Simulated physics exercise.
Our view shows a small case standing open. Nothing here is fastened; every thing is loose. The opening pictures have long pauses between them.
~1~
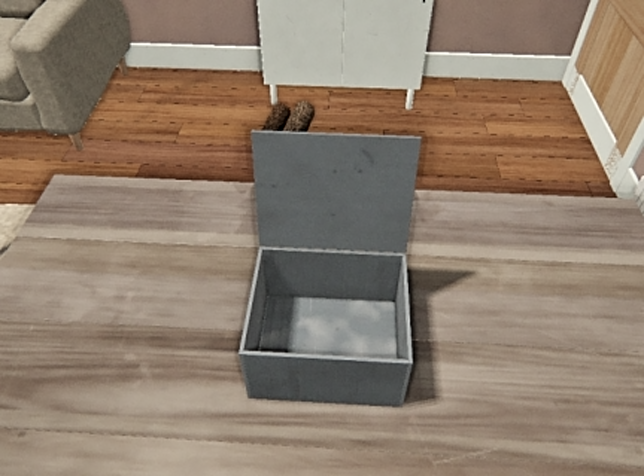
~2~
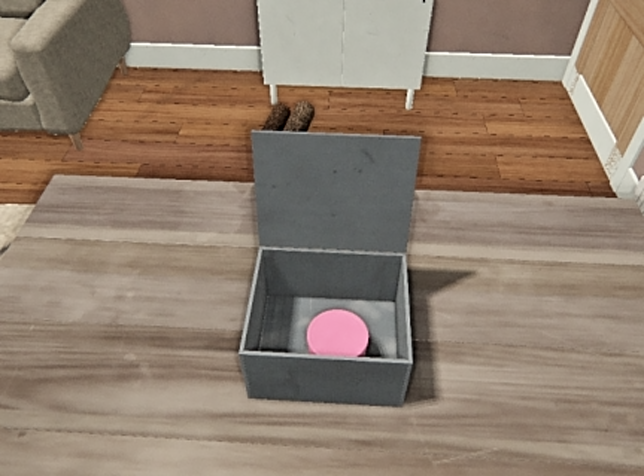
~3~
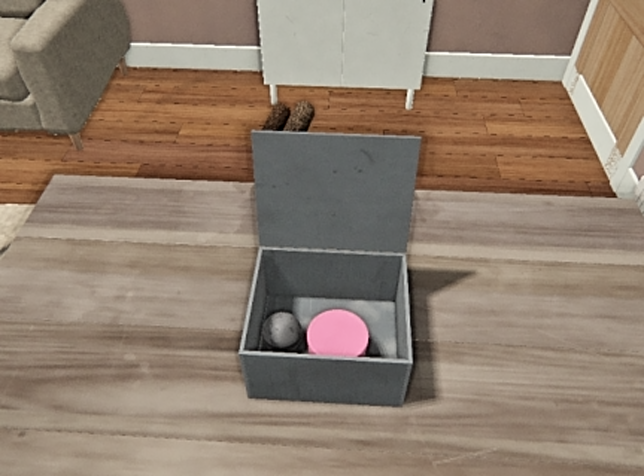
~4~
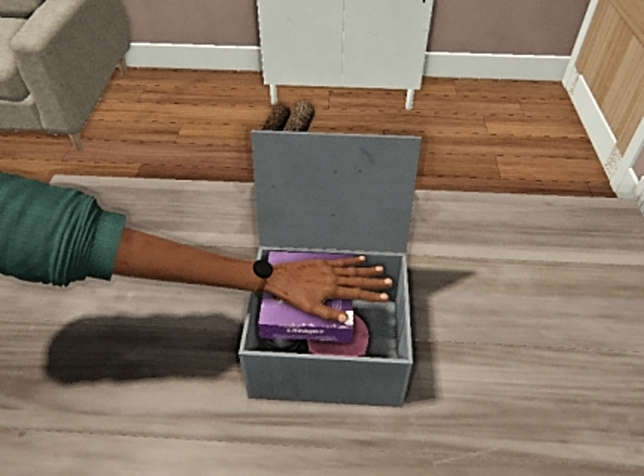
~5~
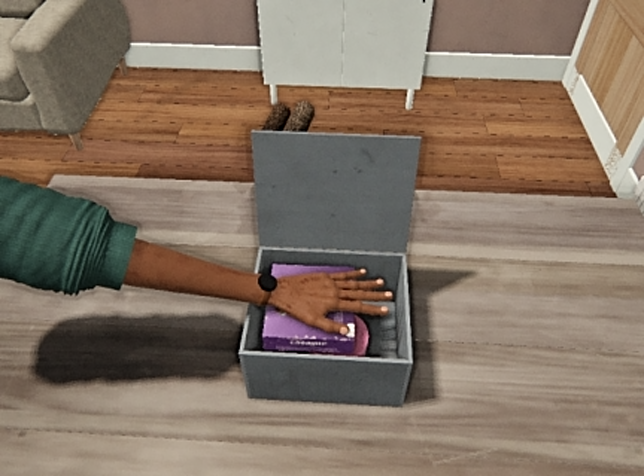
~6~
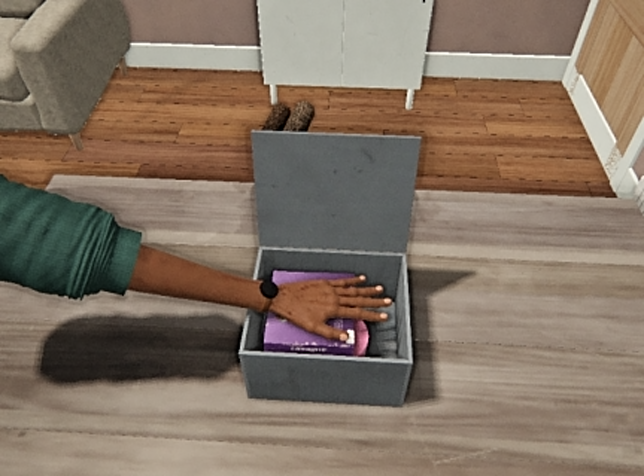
An arm in a green sleeve with a dark wristband reaches from the left over a small open grey case on a wooden table, seen from above and in front. The case first stands empty, then holds a round pink tub, then a grey ball to its left. The hand, flat on a purple packet, lowers it slightly inside the case while the view stays still.
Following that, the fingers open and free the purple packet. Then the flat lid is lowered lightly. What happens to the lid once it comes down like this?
The lid is fully lowered.
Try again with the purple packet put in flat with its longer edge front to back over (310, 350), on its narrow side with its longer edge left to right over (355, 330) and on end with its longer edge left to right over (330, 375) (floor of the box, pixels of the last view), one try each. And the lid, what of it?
In order, the lid fits down, then gets blocked, then gets blocked.
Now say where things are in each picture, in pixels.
In the first picture, the last thing is not in view yet.
In the second picture, the last thing is not in view yet; pink tub (337, 347).
In the third picture, the last thing is not in view yet; pink tub (337, 347).
In the fourth picture, on its way; purple packet (309, 295).
In the fifth picture, on its way; purple packet (311, 307).
In the sixth picture, in place under the hand; purple packet (311, 313).
Then, 1.10 s on from there, lid starting down; purple packet turned 6° from how it was put near (308, 313).
Then, 1.60 s on from there, lid 59° above the rim; purple packet turned 6° from how it was put near (308, 312).
Then, 1.80 s on from there, lid 33° above the rim; purple packet turned 6° from how it was put near (307, 312).
Then, 2.00 s on from there, lid shut; purple packet turned 6° from how it was put near (306, 312).
In the end, lid shut; left askew, purple packet; the other 2 unmoved. At the end, from the last picture's camera, purple packet near (305, 312).
